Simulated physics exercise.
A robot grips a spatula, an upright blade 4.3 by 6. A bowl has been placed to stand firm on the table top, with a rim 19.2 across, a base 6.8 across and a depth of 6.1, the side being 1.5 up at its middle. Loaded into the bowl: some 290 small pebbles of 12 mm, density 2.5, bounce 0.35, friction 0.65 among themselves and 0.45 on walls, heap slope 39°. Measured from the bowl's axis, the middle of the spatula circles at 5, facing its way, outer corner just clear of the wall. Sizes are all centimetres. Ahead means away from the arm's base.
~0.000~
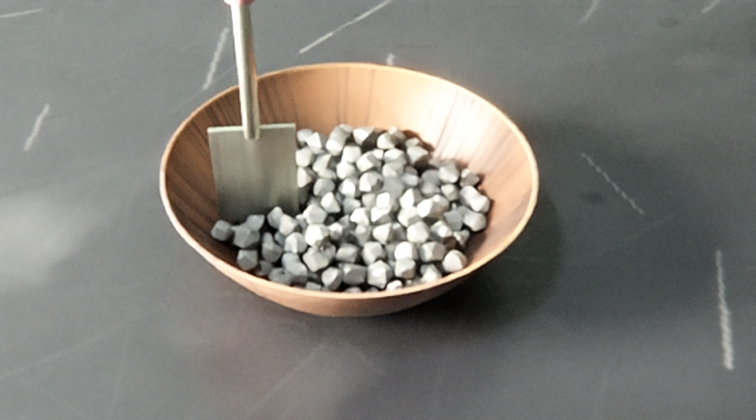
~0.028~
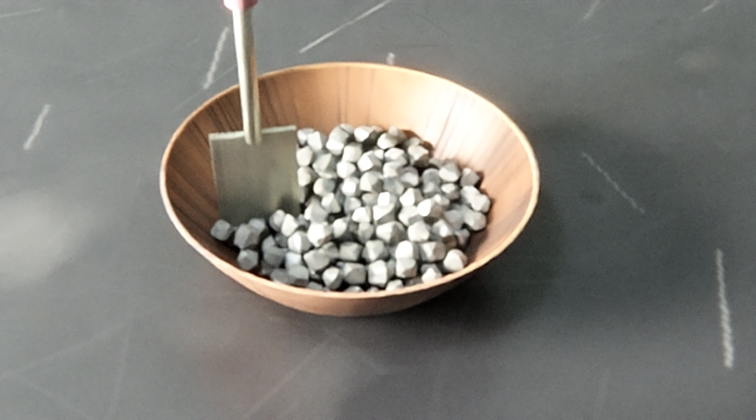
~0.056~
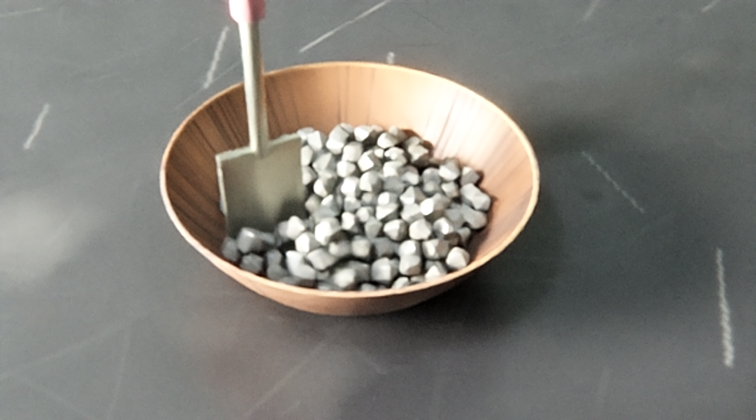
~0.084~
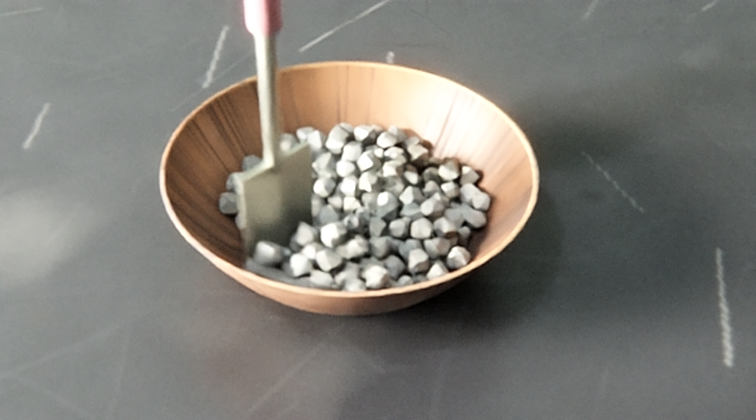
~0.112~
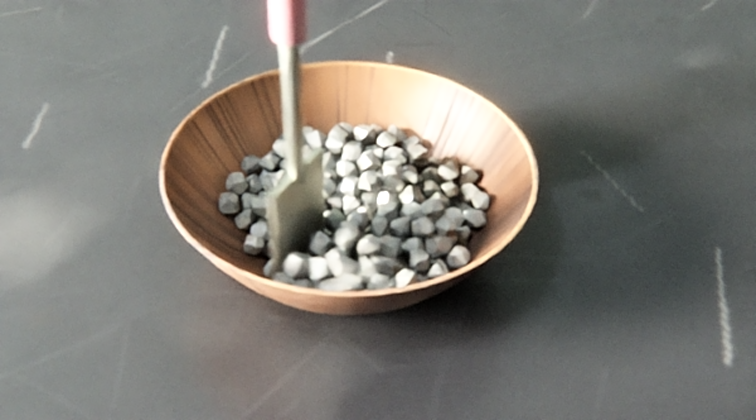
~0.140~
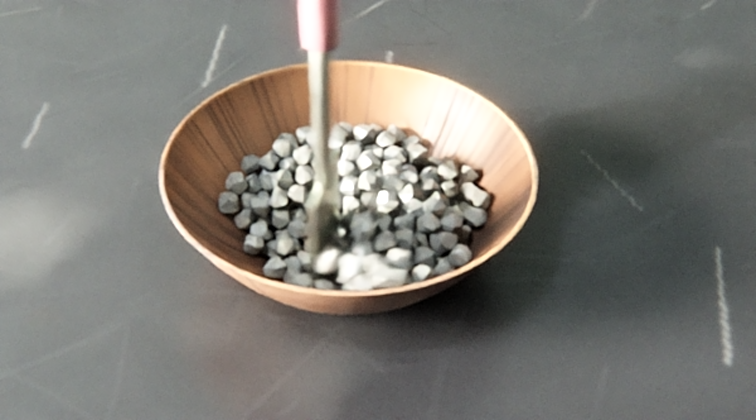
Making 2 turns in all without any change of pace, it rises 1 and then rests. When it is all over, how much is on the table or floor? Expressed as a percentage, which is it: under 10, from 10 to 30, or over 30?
The percentage is from 10 to 30.
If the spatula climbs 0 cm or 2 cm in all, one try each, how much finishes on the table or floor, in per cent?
I'd say some 35 per cent, and some 20 per cent.
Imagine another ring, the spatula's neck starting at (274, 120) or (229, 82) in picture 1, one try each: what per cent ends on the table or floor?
Close to 25 and 5 in a hundred.
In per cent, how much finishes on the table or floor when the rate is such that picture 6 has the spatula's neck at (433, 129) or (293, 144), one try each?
Roughly 40 per cent on the first try and 15 per cent on the second.
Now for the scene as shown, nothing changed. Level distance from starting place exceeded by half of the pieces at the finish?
Distance: Close to 7 cm.
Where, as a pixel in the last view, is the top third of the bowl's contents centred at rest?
Somewhere close to (301, 205).
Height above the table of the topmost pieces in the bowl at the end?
The top sits some 6.0 cm up.
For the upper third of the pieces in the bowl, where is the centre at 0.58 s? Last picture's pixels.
Near (236, 168).
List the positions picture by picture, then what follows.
Spatula neck at (250, 102), 0° round; upper third of the load around (364, 195), from x 220 to 480, top at y 135; 291 in the bowl, in the first frame.
Spatula neck at (251, 107), 6° round; upper third of the load around (365, 194), from x 220 to 480, top at y 135, in the second frame.
Spatula neck at (258, 121), 21° round; upper third of the load around (363, 207), from x 230 to 480, top at y 135, in the third frame.
Spatula neck at (273, 134), 37° round; upper third of the load around (369, 207), from x 230 to 480, top at y 135, in the fourth frame.
Spatula neck at (295, 145), 53° round; upper third of the load around (369, 214), from x 230 to 480, top at y 135, in the fifth frame.
Spatula neck at (323, 152), 69° round; upper third of the load around (378, 214), from x 230 to 480, top at y 130; 291 in the bowl, in the sixth frame.
After 0.58 s, 325° round, highest piece 8 above the table; 260 in the bowl, 25 on the table or floor, 6 in flight or on the tool.
After 1.03 s, 221° round, highest piece 8 above the table; 232 in the bowl, 55 on the table or floor, 4 in flight or on the tool.
After 1.45 s, 0° round, highest piece 6 above the table; 227 in the bowl, 64 on the table or floor.
After 2.15 s, 0° round, highest piece 6 above the table; 227 in the bowl, 64 on the table or floor.
At rest, 227 in the bowl, 64 on the table or floor. That is 22 % on the table or floor.
